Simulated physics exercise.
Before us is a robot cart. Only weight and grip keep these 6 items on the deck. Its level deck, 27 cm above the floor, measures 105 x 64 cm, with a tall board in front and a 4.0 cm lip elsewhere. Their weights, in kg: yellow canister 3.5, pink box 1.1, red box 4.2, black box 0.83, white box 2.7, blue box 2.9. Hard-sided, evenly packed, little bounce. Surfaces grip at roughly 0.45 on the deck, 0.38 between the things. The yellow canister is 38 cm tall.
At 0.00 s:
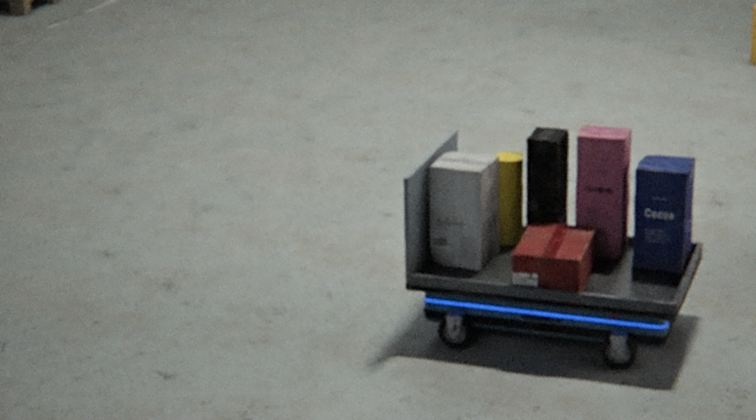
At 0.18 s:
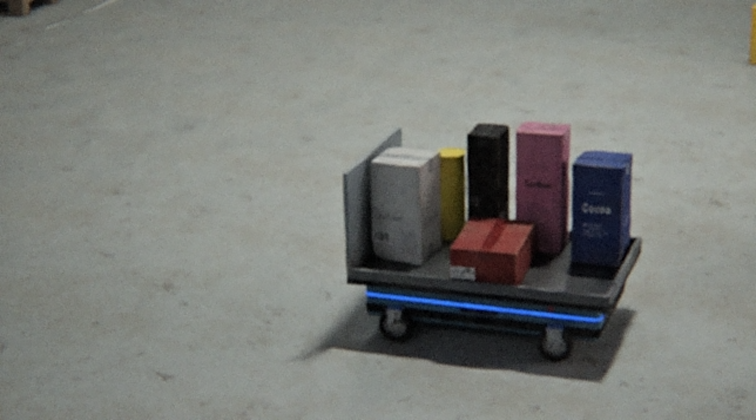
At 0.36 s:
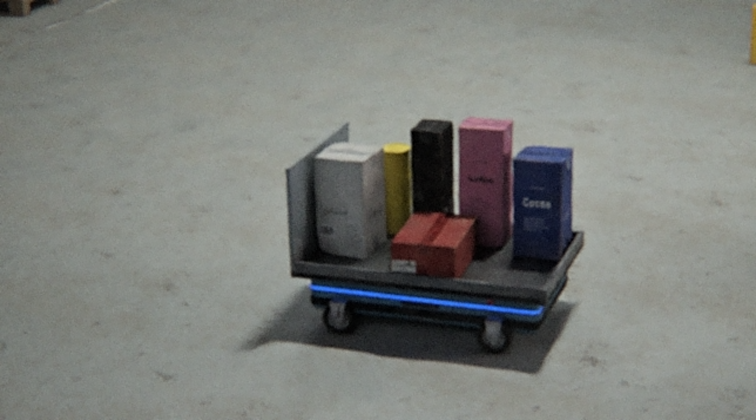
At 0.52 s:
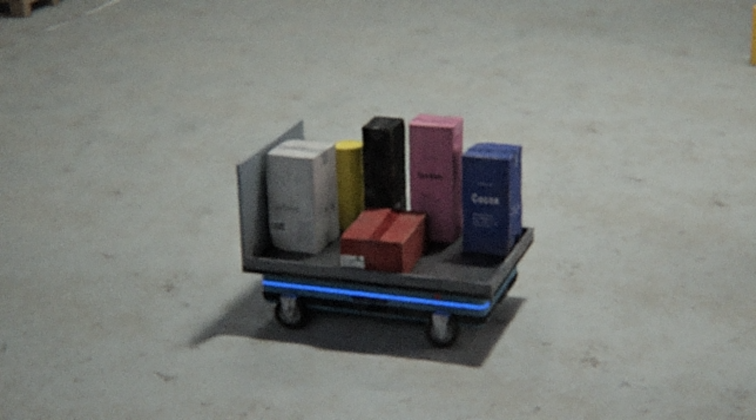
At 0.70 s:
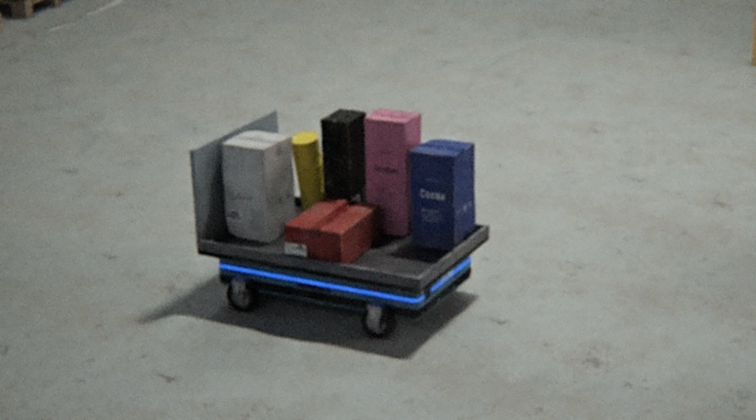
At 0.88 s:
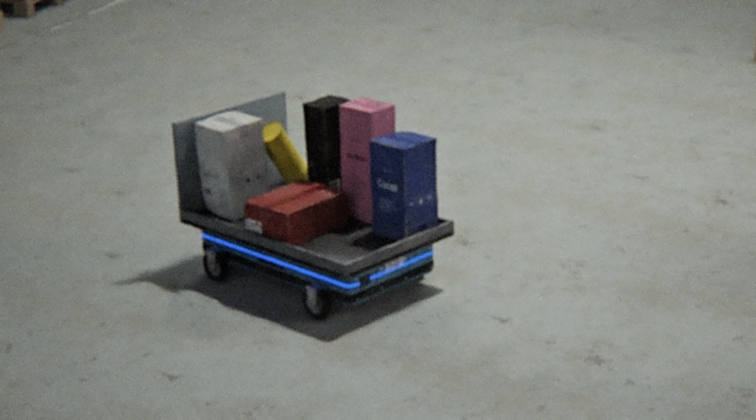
Across a concrete floor, a loaded cart rolls left, then turns as the yellow canister tilts.
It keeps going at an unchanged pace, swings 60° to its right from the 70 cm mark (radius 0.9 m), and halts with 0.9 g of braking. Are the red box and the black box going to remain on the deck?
The red box stays on the cart and the black box stays on the cart.
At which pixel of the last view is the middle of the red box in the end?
Near (268, 147).
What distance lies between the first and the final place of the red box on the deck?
About 12 cm.
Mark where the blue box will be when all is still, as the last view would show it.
Near (336, 139).
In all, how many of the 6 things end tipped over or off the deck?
3 of them.
After 1.08 s, 151 cm covered, turned 42°; yellow canister 50° off upright; white box 9° off upright.
After 1.28 s, 179 cm covered, turned 58°; yellow canister 59° off upright; white box 21° off upright.
After 1.58 s, 205 cm covered, turned 60°, stopped; black box 19° off upright near (329, 103); red box moved 8 cm near (269, 149); yellow canister on its side.
After 1.68 s, 205 cm covered, turned 60°, stopped; black box 37° off upright near (327, 102); red box moved 11 cm near (268, 147); yellow canister on its side.
In the end (2.4 s), toppled on the deck, yellow canister, pink box and black box; not toppled but over 10 cm from the start, red box, white box and blue box. In the last view, red box near (268, 147), black box near (325, 104).
